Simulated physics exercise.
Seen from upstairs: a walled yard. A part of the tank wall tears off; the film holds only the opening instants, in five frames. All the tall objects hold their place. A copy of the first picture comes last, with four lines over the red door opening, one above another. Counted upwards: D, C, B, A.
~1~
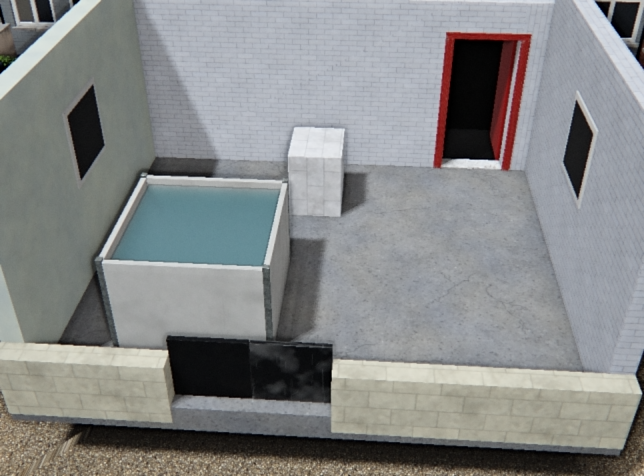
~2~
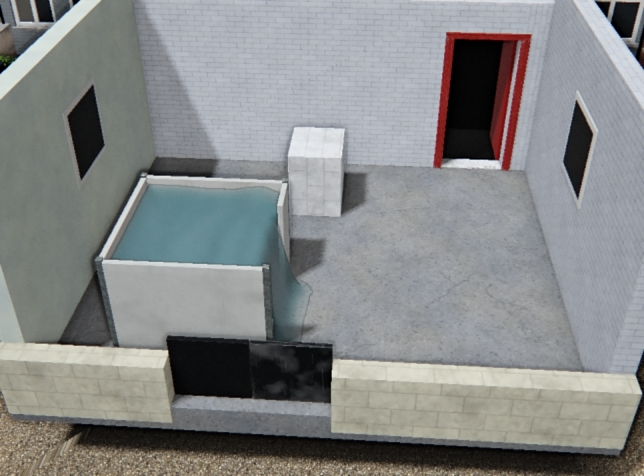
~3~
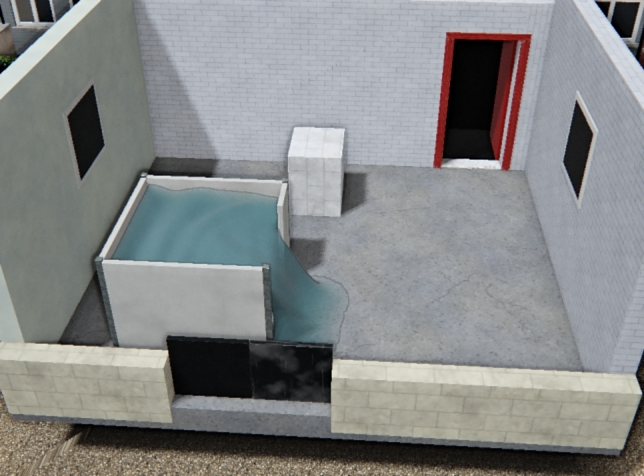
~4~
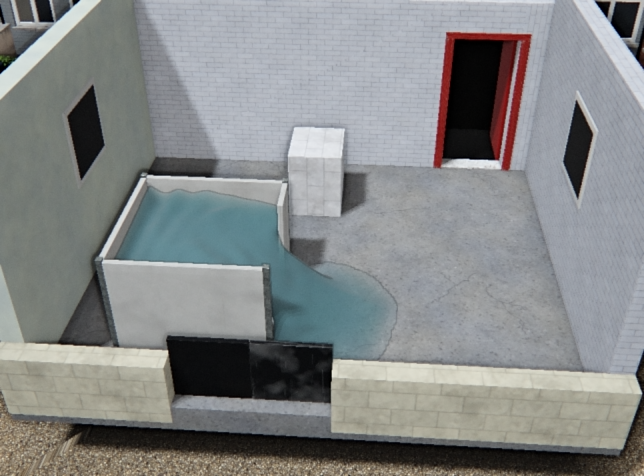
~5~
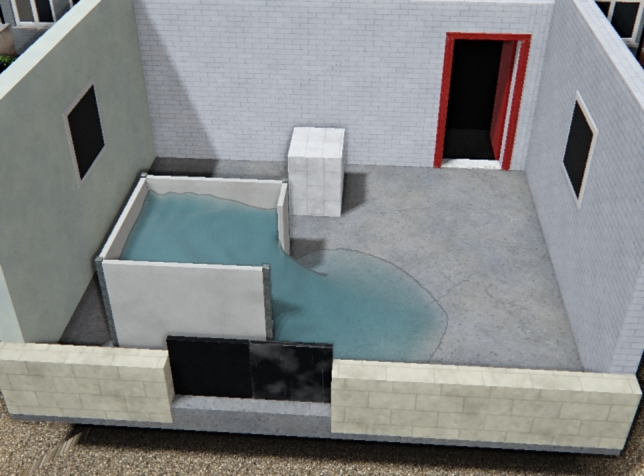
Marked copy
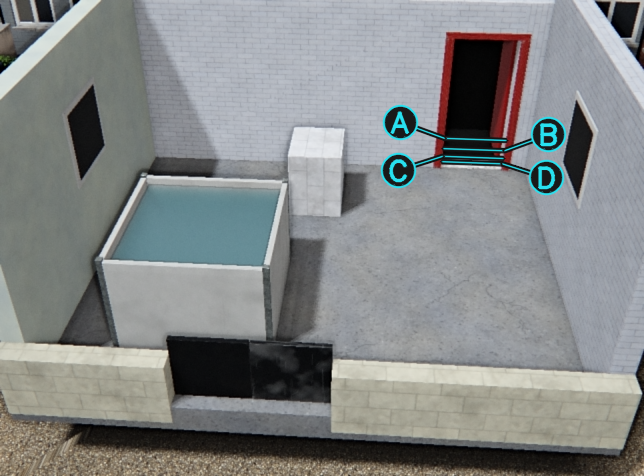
At first, a white tank full of still blue-green water stands at the left of a walled yard with a red doorway. Then water pours out through the tank's right side onto the gray floor, and the pool spreads rightward along the front wall while the level in the tank drops.
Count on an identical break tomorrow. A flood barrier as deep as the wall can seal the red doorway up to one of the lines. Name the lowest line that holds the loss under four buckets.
B will do.
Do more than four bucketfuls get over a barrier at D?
Yes, that goes wrong.
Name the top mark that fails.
C.
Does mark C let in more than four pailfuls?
Yes, that goes wrong.
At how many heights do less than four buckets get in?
Two of them.
In cyan, A at (475, 139); B at (473, 149); C at (472, 157); D at (472, 162); from the bottom up D, C, B, A.
With A, nothing gets over.
With B, a bucket or two gets in.
With C, about 11 bucketfuls get in.
With D, dozens of bucketfuls pour in.
